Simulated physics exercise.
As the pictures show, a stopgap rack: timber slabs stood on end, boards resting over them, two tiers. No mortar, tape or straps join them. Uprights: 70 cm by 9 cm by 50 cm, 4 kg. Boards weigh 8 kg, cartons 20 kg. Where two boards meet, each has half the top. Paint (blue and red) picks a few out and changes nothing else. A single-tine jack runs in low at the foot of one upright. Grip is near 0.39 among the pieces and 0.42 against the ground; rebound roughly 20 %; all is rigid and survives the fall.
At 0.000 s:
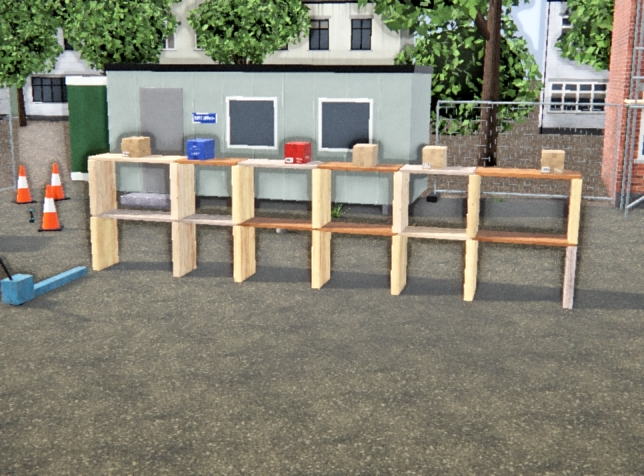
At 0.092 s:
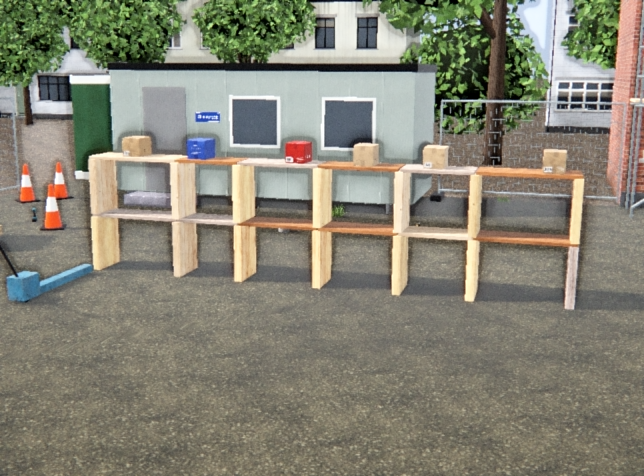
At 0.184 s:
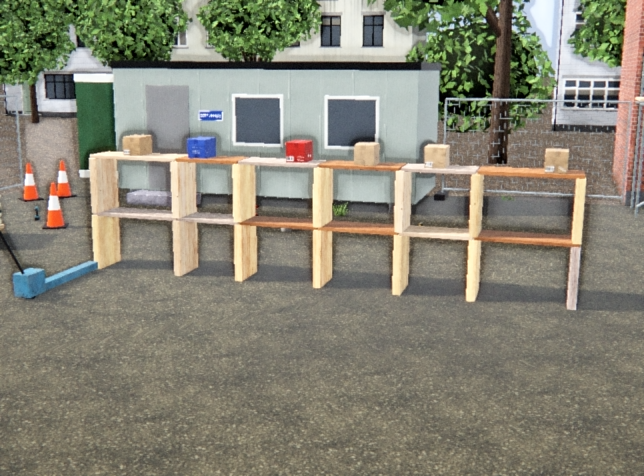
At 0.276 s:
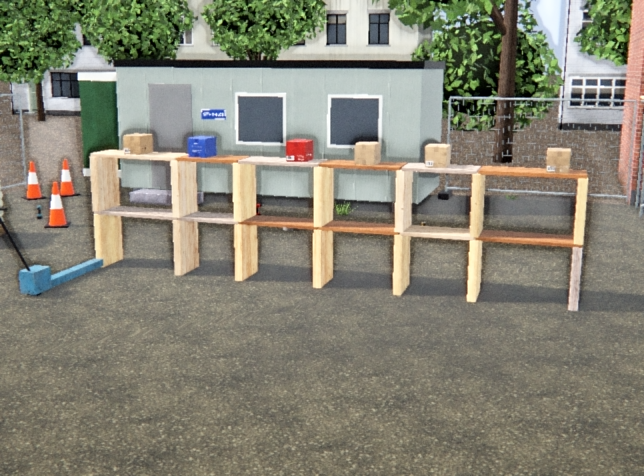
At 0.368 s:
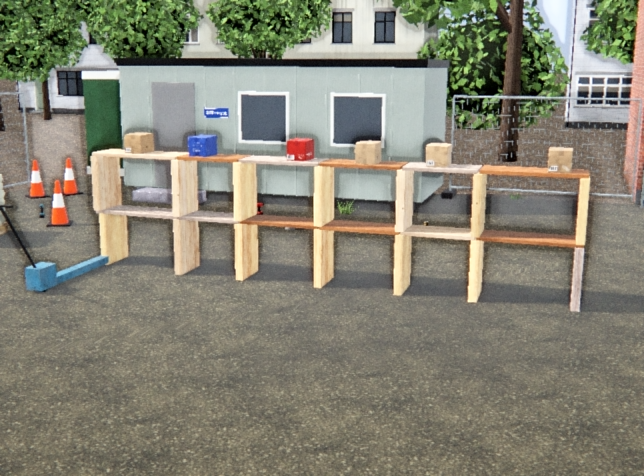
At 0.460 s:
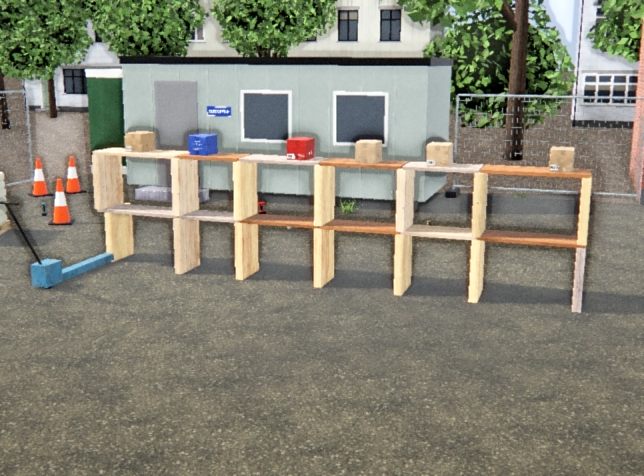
A blue jack slides right against the left end slab, nudging the rack's end slightly.
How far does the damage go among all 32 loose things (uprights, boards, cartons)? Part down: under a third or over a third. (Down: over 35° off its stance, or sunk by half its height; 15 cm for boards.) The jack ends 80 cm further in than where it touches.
Fewer than one in three of them.
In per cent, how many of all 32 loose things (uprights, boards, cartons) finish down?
Near 0 per cent.
By 0.66 s, none of the 32 pieces down, 5 disturbed.
When it is over (2.0 s), none of the 32 pieces down, 5 disturbed; blue carton unmoved; red carton unmoved. That is 0 per cent. In pixels of the last frame, middles, blue carton near (204, 145), red carton near (301, 149).
